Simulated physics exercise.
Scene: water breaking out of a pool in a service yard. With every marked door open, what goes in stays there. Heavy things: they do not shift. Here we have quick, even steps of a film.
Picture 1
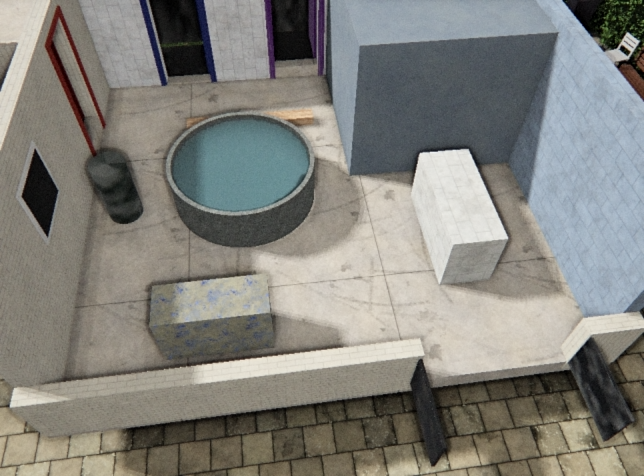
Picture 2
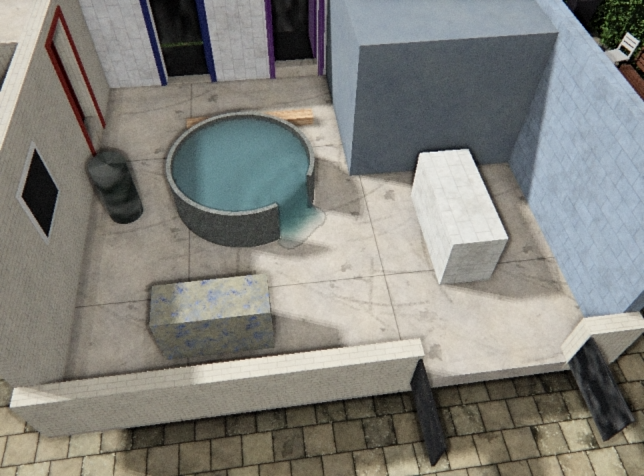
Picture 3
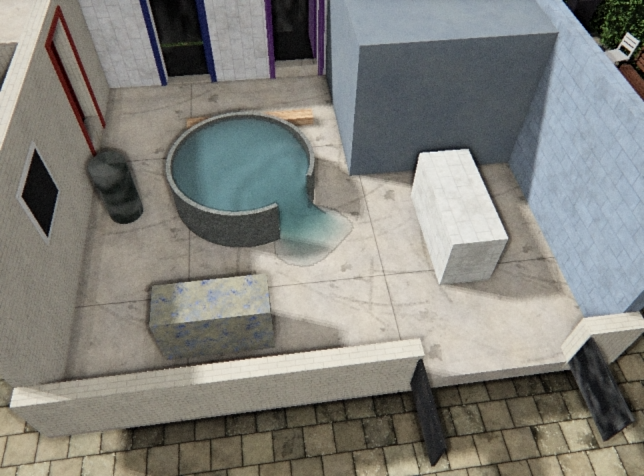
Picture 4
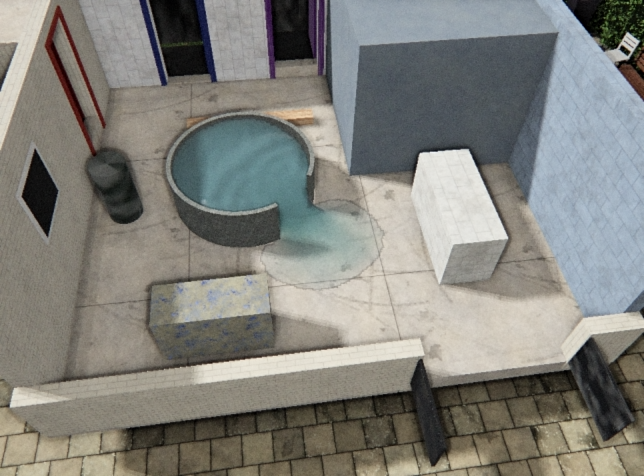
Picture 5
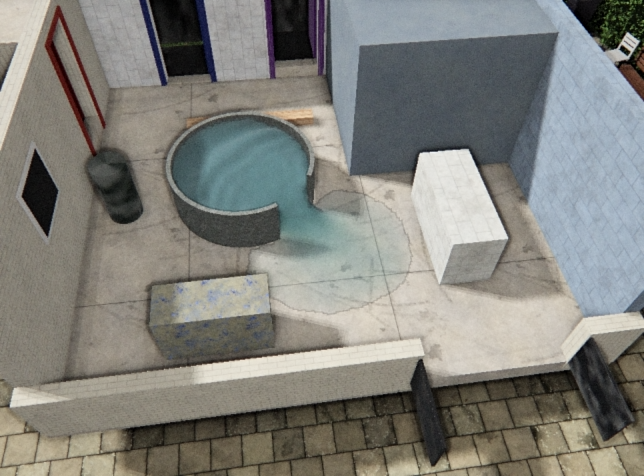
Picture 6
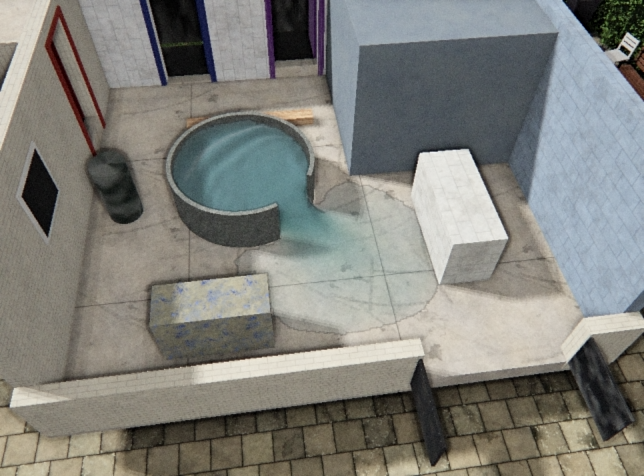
The clip opens on a walled yard where a round pool holds still, blue-green water among several blocks and a dark rounded object. A gap appears in the pool's lower right side and water pours out, fanning across the paving toward the white block and low front wall.
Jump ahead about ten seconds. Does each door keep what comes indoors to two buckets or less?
The blue door keeps it there; the red door keeps it there; the purple door keeps it there.
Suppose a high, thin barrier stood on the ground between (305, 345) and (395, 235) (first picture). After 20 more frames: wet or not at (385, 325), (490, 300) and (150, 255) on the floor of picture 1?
The first is inundated, the second still bare and the third inundated.
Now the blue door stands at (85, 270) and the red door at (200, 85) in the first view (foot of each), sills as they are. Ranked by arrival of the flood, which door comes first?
I say the blue one.
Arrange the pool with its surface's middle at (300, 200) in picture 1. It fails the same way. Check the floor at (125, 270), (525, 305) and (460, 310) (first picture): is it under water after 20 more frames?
Point by point: Still bare; swamped; swamped.
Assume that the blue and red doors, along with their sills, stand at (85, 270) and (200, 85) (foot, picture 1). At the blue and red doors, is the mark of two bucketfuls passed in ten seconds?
As it turns out, the blue door keeps clear and so does the red door, which keeps clear too.
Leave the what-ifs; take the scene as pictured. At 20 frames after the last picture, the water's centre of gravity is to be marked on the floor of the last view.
Roughly at (296, 227).
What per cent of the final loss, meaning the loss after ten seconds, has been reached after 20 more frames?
Share gone by then: About 40 %.
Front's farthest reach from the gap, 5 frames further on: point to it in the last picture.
The front's farthest point is close to (533, 349).
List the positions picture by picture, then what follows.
The first picture shows still water in the pool at (241, 163).
In the second picture, water pours out at (296, 212) and has run to (287, 244).
In the third picture, the front is at (346, 227), out from the gap at (296, 214).
In the fourth picture, water pours out at (296, 214) and has run to (377, 247).
In the fifth picture, the front is at (403, 273), out from the gap at (296, 214).
In the sixth picture, water pours out at (296, 213) and has run to (428, 294).
A moment on, water covers 25 % of the floor; the blue door not reached, the red door not reached, the purple door not reached.
Next, water covers 30 % of the floor; the blue door not reached, the red door not reached, the purple door not reached.
Then, water covers 40 % of the floor; the blue door not reached, the red door not reached, the purple door not reached.
Later, water covers 50 % of the floor; the blue door not reached, the red door not reached, the purple door not reached.
In the end, water covers 70 % of the floor; the blue door not reached, the red door not reached, the purple door not reached.
